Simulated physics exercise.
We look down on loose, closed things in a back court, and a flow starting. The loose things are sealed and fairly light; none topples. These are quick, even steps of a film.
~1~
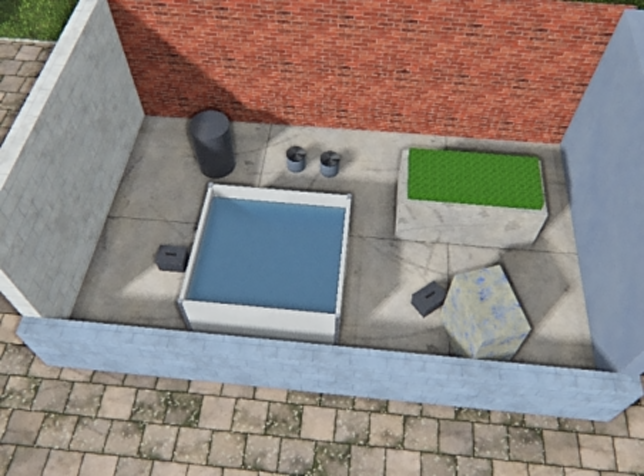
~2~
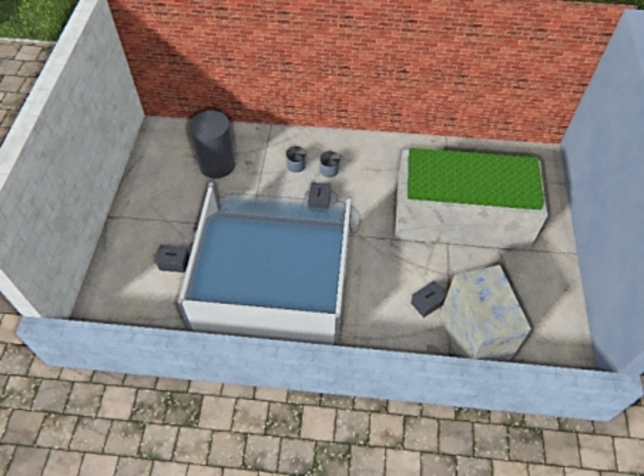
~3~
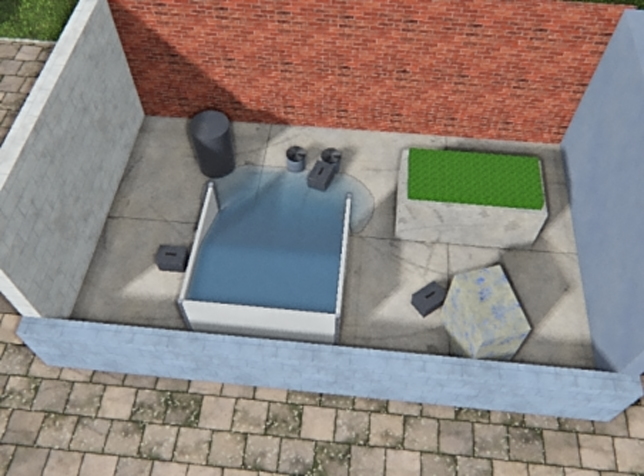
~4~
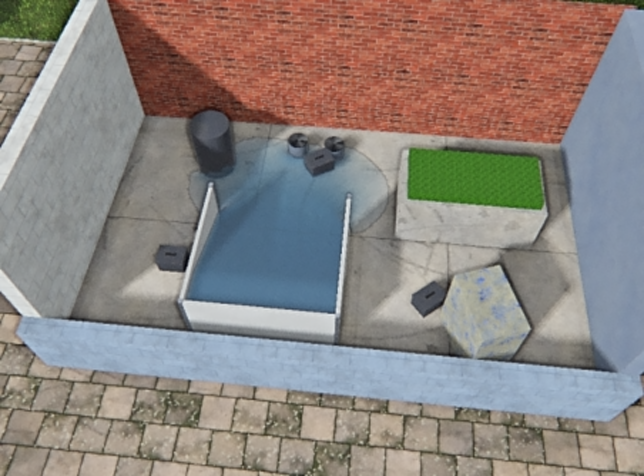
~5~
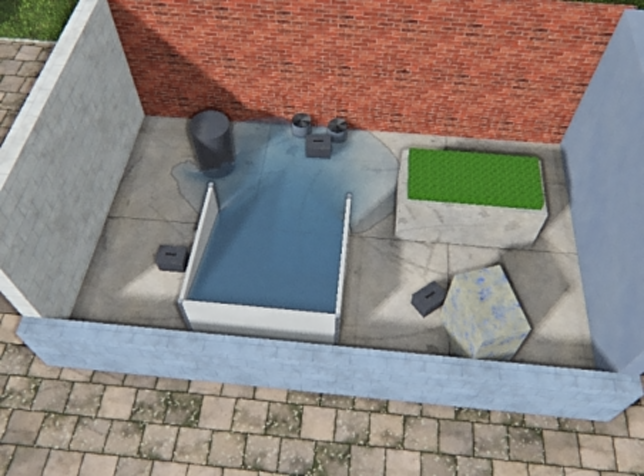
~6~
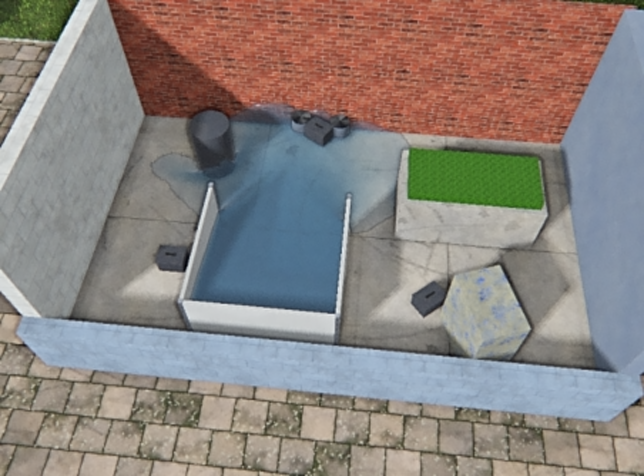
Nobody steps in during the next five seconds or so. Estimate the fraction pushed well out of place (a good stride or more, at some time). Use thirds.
Share: At least two thirds.
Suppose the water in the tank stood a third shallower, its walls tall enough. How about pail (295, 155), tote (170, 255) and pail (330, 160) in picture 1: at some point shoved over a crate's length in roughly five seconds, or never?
In turn: Pushed that far, yes, pushed that far.
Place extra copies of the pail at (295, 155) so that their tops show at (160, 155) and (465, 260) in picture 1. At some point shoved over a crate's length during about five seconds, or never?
In turn: That far or more, less than that.
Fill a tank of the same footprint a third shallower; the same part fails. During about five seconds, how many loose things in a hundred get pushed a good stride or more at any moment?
About 80 per cent.
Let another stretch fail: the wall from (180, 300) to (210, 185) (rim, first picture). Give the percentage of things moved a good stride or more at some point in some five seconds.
Some 100 per cent.
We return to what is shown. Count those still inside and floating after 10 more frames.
That makes 3.
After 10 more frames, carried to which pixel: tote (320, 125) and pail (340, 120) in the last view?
Around (419, 132) and (486, 137).
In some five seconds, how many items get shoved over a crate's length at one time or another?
That makes 4.
A moment on, 3 of 5 are well off their spots; 3 afloat.
Next, 3 of 5 are well off their spots; 3 afloat.
Later, 4 of 5 are well off their spots; 4 afloat.
In the end, 4 of 5 are well off their spots, and 4 have been at some point; 4 afloat.
